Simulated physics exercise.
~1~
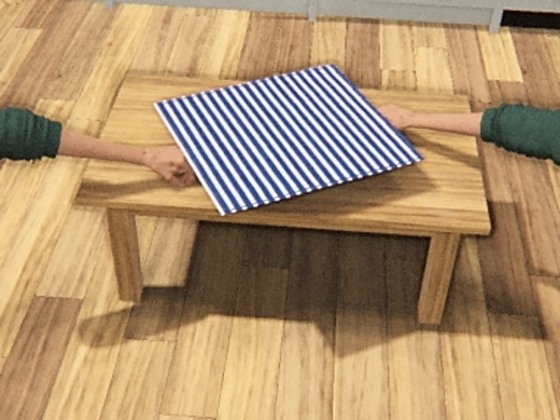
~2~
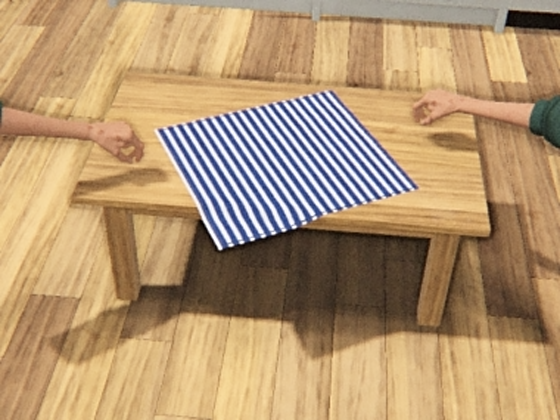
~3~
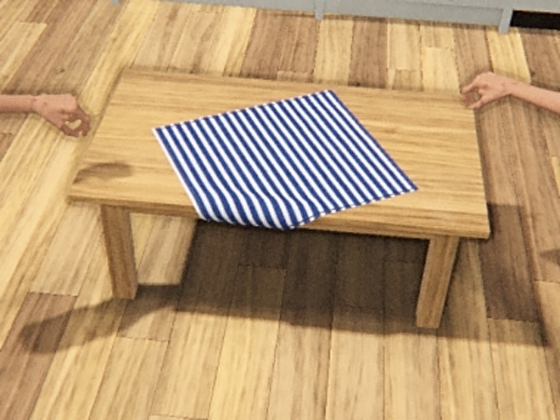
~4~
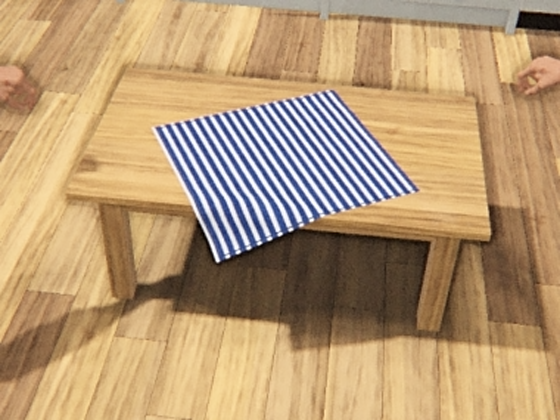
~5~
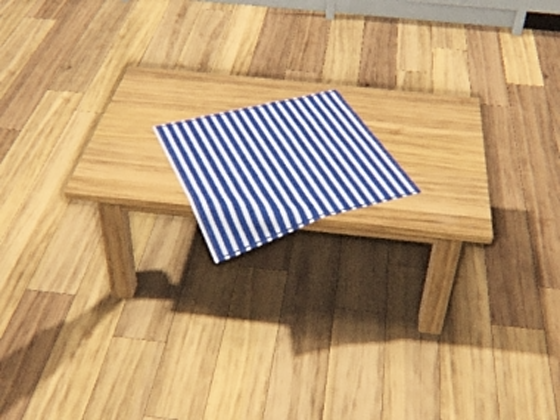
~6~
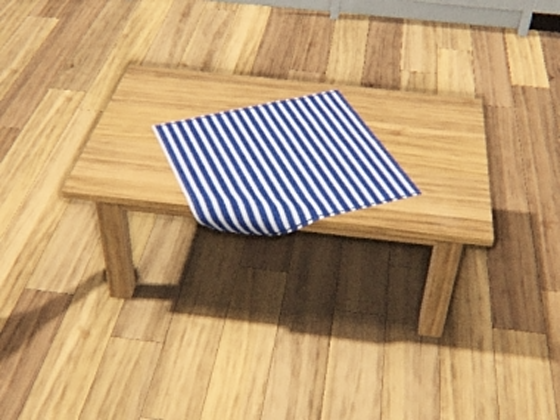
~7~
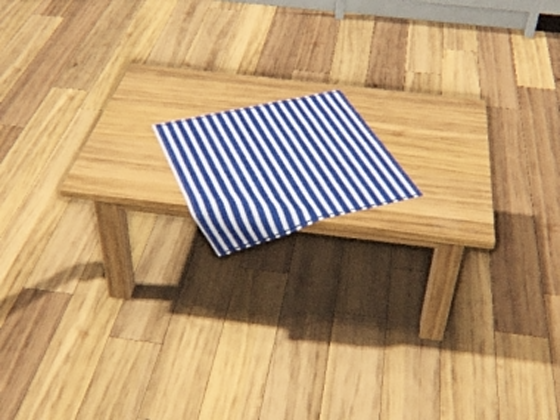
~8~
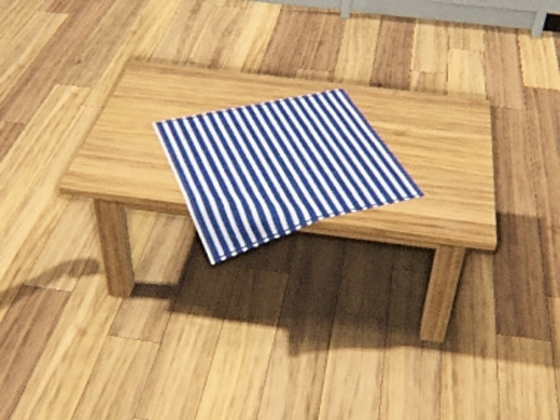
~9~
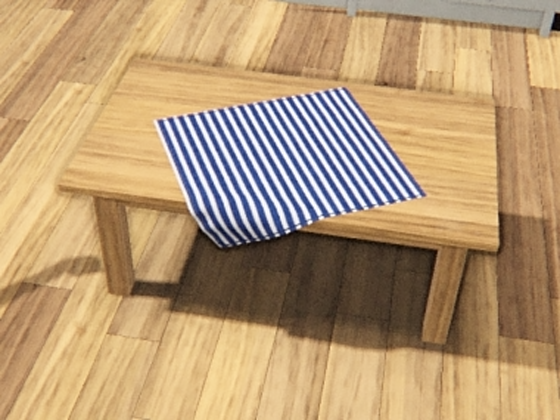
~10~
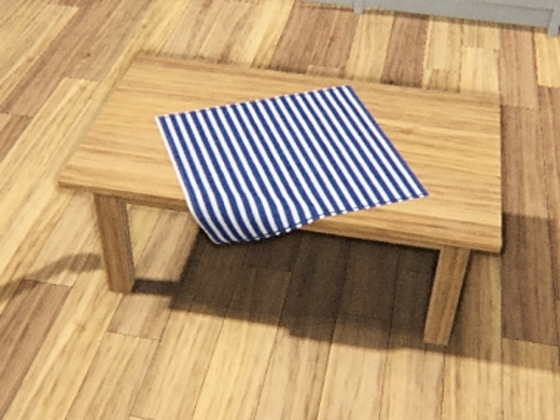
A blue and white striped towel, let go by two hands, dropped onto a wooden table with one corner hanging over the near edge. The hands drew away to either side, and the loose corner swayed a little while the towel stayed on the table.
